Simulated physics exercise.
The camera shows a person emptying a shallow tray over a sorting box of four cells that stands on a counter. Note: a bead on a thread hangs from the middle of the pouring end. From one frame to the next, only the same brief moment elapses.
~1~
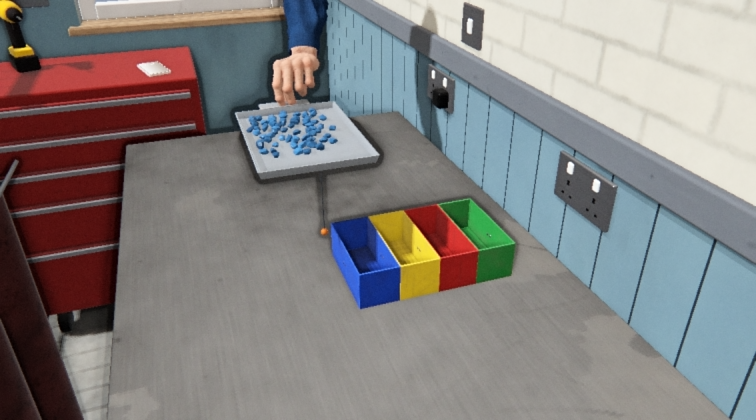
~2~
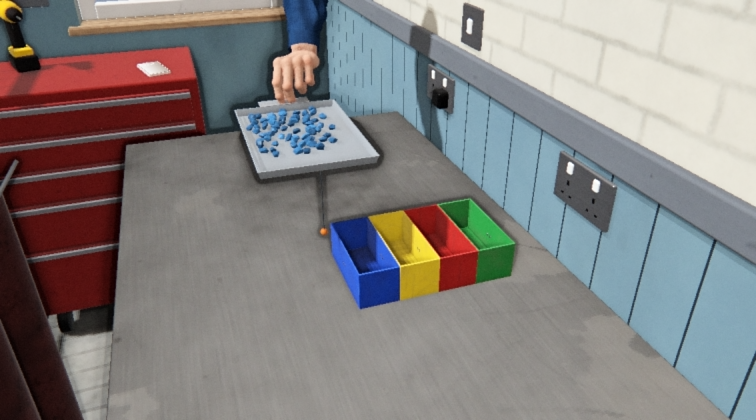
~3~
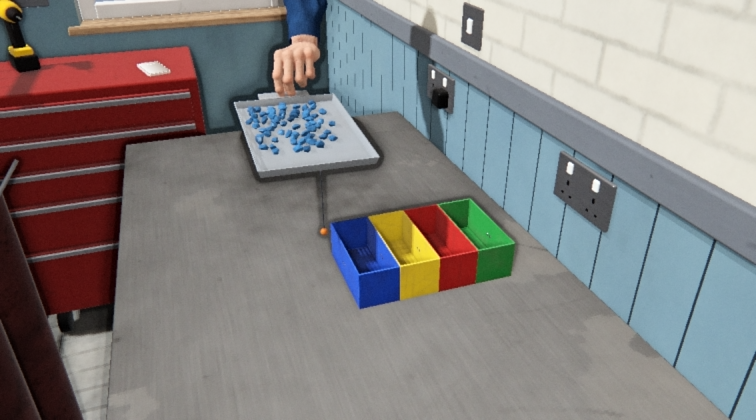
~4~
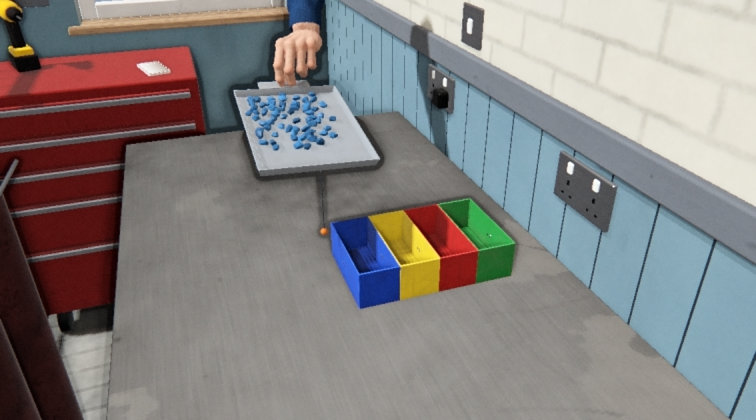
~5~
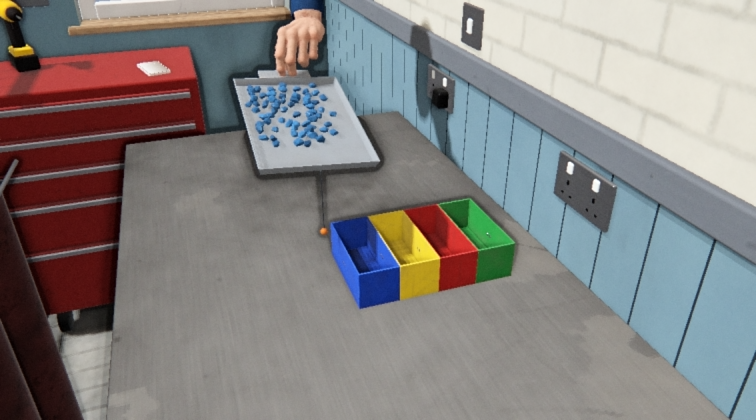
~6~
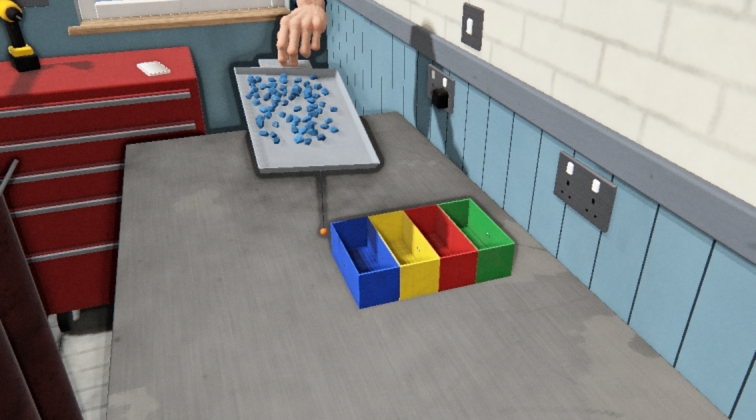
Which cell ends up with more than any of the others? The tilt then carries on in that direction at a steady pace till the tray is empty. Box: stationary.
The blue cell.
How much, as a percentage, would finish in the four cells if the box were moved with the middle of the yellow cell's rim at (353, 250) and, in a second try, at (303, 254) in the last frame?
Around 100 percent the first time, around 90 percent the second.
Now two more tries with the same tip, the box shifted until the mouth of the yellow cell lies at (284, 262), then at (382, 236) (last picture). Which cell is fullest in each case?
First place: The green one; second place: That yellow cell.
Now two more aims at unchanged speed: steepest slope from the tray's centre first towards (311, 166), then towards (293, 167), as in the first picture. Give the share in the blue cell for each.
About 10 % and about 0 %.
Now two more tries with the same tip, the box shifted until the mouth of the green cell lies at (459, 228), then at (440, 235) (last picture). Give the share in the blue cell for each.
It works out to 30 percent and then 10 percent.
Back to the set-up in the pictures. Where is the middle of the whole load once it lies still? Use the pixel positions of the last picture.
Once it all stops, the middle lies near (377, 280).
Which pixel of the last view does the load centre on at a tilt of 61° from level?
The middle of the load sits near (353, 158).
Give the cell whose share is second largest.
That is that yellow cell.
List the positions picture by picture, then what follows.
The first picture shows corners of the pouring end at (260, 171) and (376, 154), level; middle of the load at (284, 130), aquarium stones; bead on its thread at (324, 232); blue cell at (380, 284); yellow cell at (420, 276); red cell at (458, 268); green cell at (495, 260).
The second picture shows corners of the pouring end at (260, 171) and (376, 155), level; middle of the load at (283, 129).
The third picture shows corners of the pouring end at (260, 170) and (376, 156), tipped barely, lowest at the right corner; middle of the load at (283, 124).
The fourth picture shows corners of the pouring end at (261, 168) and (377, 158), tipped a little, lowest at the right corner; middle of the load at (283, 117).
The fifth picture shows corners of the pouring end at (261, 167) and (377, 159), tipped a little, lowest at the right corner; middle of the load at (283, 110).
The sixth picture shows corners of the pouring end at (262, 166) and (377, 161), tipped clearly, lowest at the right corner; middle of the load at (284, 103); blue cell at (379, 284); yellow cell at (419, 276); red cell at (458, 268); green cell at (495, 260).
Soon after the last picture, tray tipped steeply; most on the tray; a small part falling or outside the box.
A little later, tray tipped right over; a small part on the tray; about a third in the blue cell; about a third in the yellow cell; a small part falling or outside the box.
Later still, tray tipped past a quarter turn; about half in the blue cell; about a third in the yellow cell; a small part falling or outside the box.
At rest, tray tipped past a quarter turn; about half in the blue cell; about a third in the yellow cell; none in the red cell; none in the green cell; a small part outside the box.
